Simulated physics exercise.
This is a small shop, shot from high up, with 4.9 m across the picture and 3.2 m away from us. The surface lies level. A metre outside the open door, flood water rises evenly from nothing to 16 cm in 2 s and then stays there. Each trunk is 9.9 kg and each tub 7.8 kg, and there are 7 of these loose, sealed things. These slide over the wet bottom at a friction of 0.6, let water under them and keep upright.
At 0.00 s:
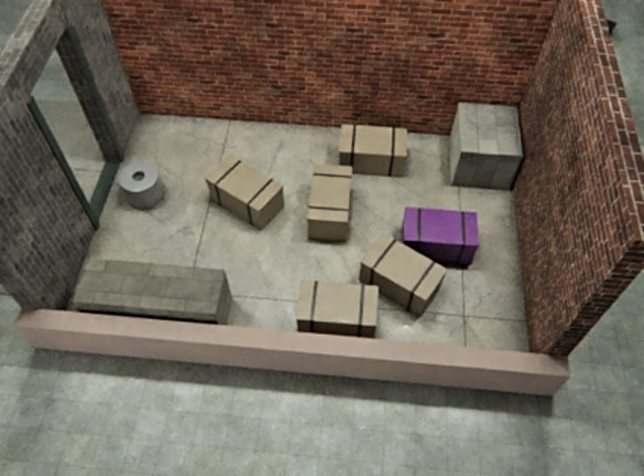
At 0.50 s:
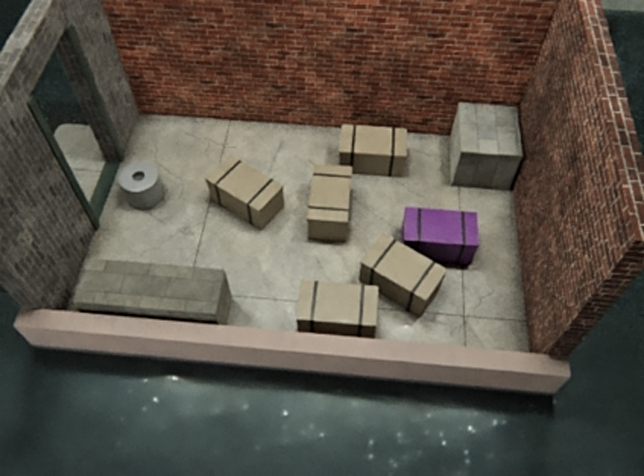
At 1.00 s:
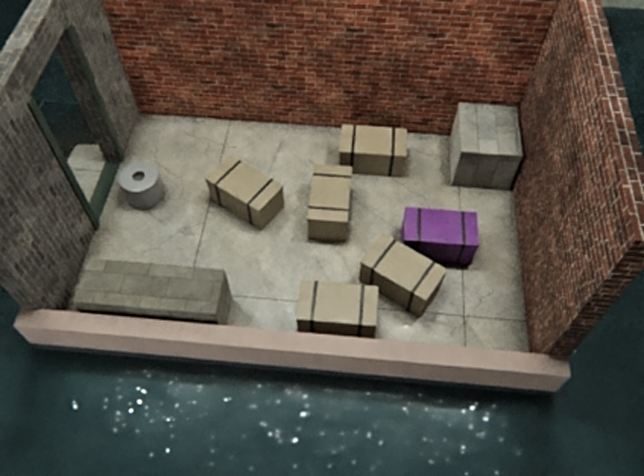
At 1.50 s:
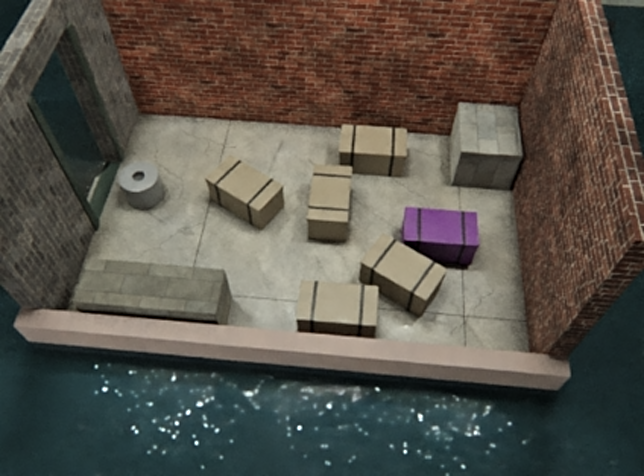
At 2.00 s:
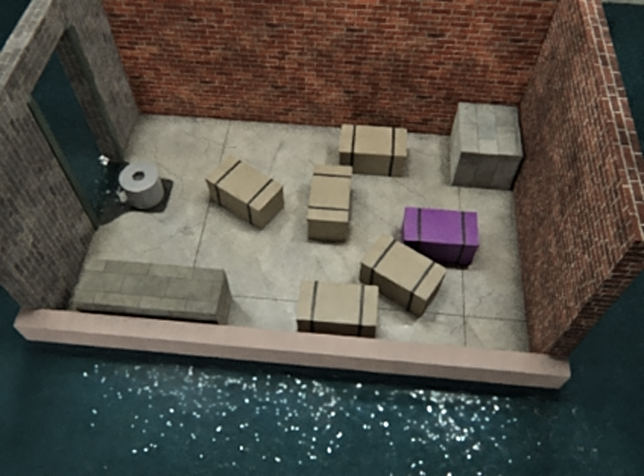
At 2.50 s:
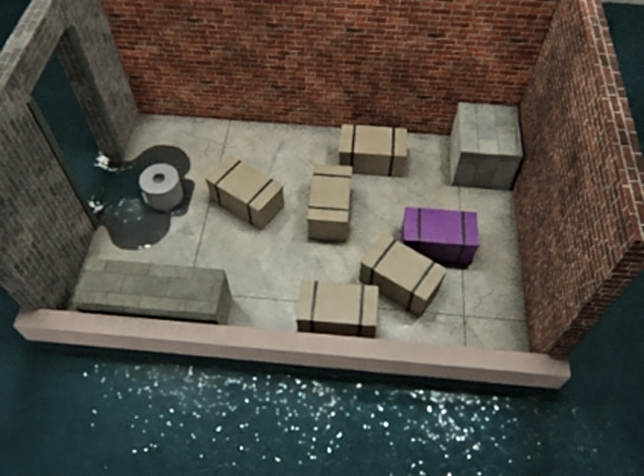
The footage shows a brick-walled room holding tan trunks, one purple trunk and a grey tub as dark water surrounds it outside, then enters through the doorway on the left, spreading around the tub and shifting it slightly right.
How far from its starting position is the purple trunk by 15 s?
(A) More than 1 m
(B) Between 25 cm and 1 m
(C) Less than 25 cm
The answer is B.
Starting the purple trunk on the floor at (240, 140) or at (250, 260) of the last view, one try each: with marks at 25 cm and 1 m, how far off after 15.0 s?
The first time it wanders far off, the second time it wanders far off.
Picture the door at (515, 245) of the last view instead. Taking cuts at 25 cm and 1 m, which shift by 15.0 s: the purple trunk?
I'd expect the purple trunk to get swept far off.
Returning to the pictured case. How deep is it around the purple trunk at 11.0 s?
Roughly 9 cm deep.
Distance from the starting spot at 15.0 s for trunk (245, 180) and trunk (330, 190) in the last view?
They've ended up 140 cm and 140 cm away, in that order.
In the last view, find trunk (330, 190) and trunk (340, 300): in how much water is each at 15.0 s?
Roughly 10 and 11 cm.
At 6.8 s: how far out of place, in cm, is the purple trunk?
0 cm, give or take.
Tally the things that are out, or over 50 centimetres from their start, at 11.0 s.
My count gives 6.
After 3.5 s the purple trunk is near (441, 226), 0.0 m from its start, aground; 0 afloat.
After 6.8 s the purple trunk is near (442, 227), 0.0 m from its start, aground; 3 afloat.
After 11.0 s the purple trunk is near (486, 239), 0.5 m from its start, afloat; 7 afloat.
After 15.0 s the purple trunk is near (468, 247), 0.4 m from its start, afloat; 7 afloat.
